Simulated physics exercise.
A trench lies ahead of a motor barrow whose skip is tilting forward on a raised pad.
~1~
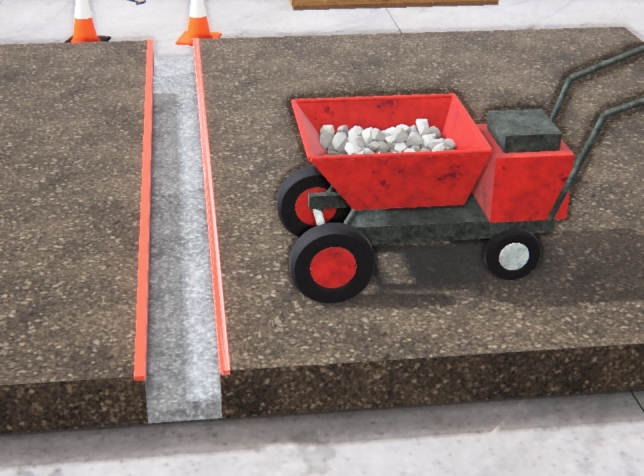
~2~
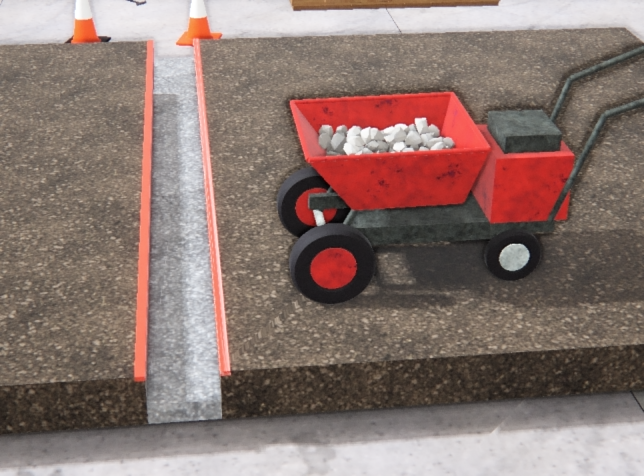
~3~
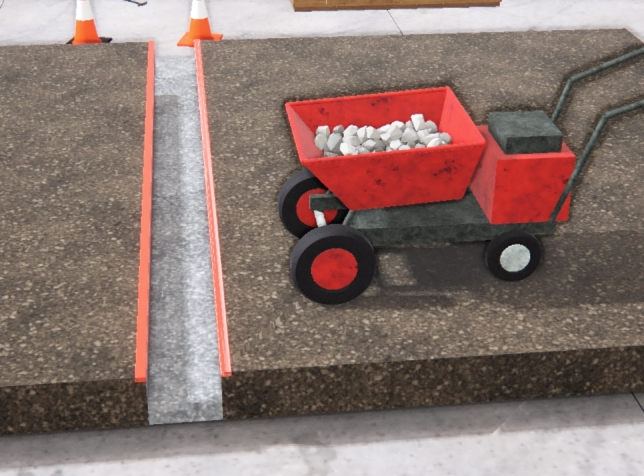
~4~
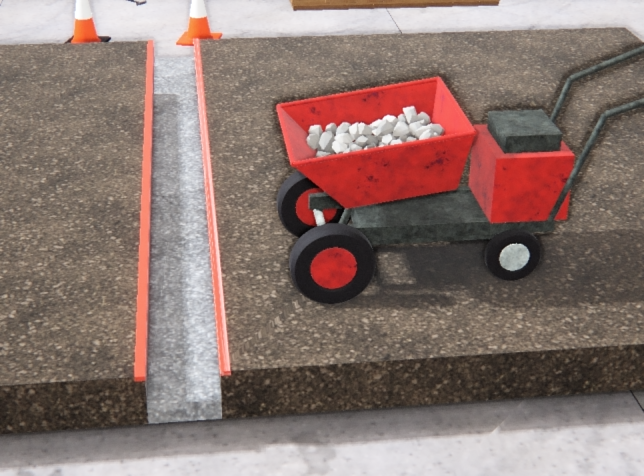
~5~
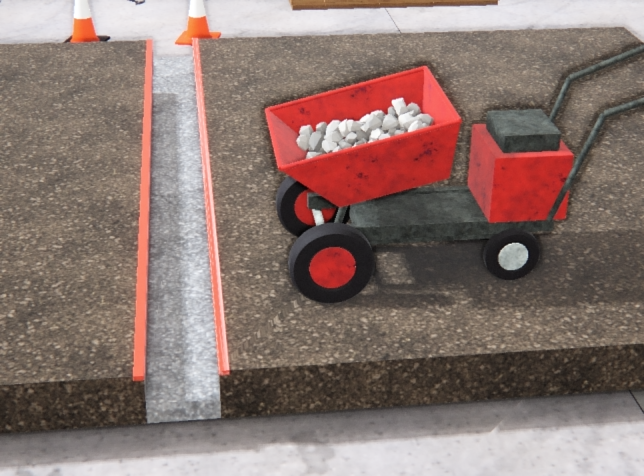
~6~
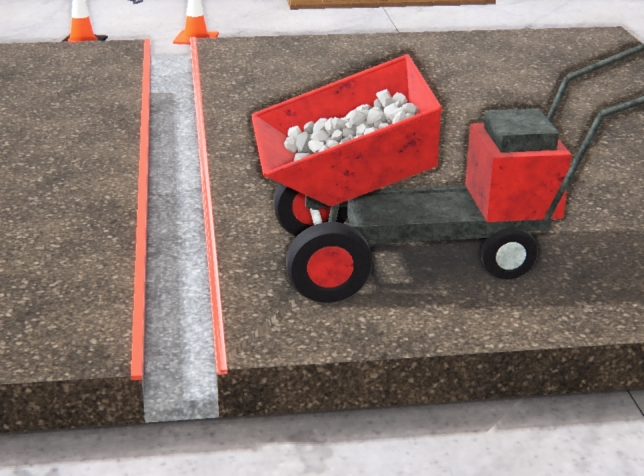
On a raised brown pad, a red motor barrow loaded with broken white stones stands to the right of a narrow grey trench edged in red. Its skip starts level, then its rear lifts and its front lip dips leftward, tilting clearly while the stones stay inside and the wheels barely shift.
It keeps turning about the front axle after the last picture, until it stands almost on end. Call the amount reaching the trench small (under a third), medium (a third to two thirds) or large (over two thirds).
Large.
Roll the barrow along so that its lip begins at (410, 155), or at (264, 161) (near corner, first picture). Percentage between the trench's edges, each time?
The share would be near 20 percent, and then near 40 percent.
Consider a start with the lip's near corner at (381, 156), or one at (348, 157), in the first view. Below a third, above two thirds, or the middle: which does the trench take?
The middle third; more than two thirds.
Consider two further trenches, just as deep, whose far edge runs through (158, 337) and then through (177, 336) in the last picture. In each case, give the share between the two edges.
The first try comes out at 70 percent and the second at 40 percent.
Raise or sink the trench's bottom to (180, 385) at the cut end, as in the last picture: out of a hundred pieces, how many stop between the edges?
Roughly 80 in a hundred.
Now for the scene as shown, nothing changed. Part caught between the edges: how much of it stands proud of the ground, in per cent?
Estimate: Around 15 %.
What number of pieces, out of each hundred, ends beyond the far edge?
Near 10 in every hundred.
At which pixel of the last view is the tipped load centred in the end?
(175, 284).
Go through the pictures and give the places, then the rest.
The first picture shows lip of the skip (311, 159), level; top of the load (395, 143), broken stones; first edge of the trench (222, 334); far edge (141, 339), the trench over half as wide as the skip, and about half as deep as wide.
The second picture shows lip of the skip (309, 160), level; top of the load (394, 142).
The third picture shows lip of the skip (304, 162), tipped barely; top of the load (409, 136).
The fourth picture shows lip of the skip (294, 164), tipped a little; top of the load (403, 130).
The fifth picture shows lip of the skip (281, 169), tipped a little; top of the load (412, 123).
The sixth picture shows lip of the skip (266, 175), tipped clearly; top of the load (397, 115); first edge of the trench (219, 334); far edge (138, 338).
Just after the last frame, skip tipped steeply; every one in the skip.
A moment on, skip tipped steeply; almost all in the skip; just a few in or heaped over the trench; about a tenth falling.
Further on, skip tipped right over; roughly a quarter in the skip; roughly two thirds in or heaped over the trench; about a tenth beyond it; just a few falling.
When it is over, skip tipped right over; almost all in or heaped over the trench; about a tenth beyond it.
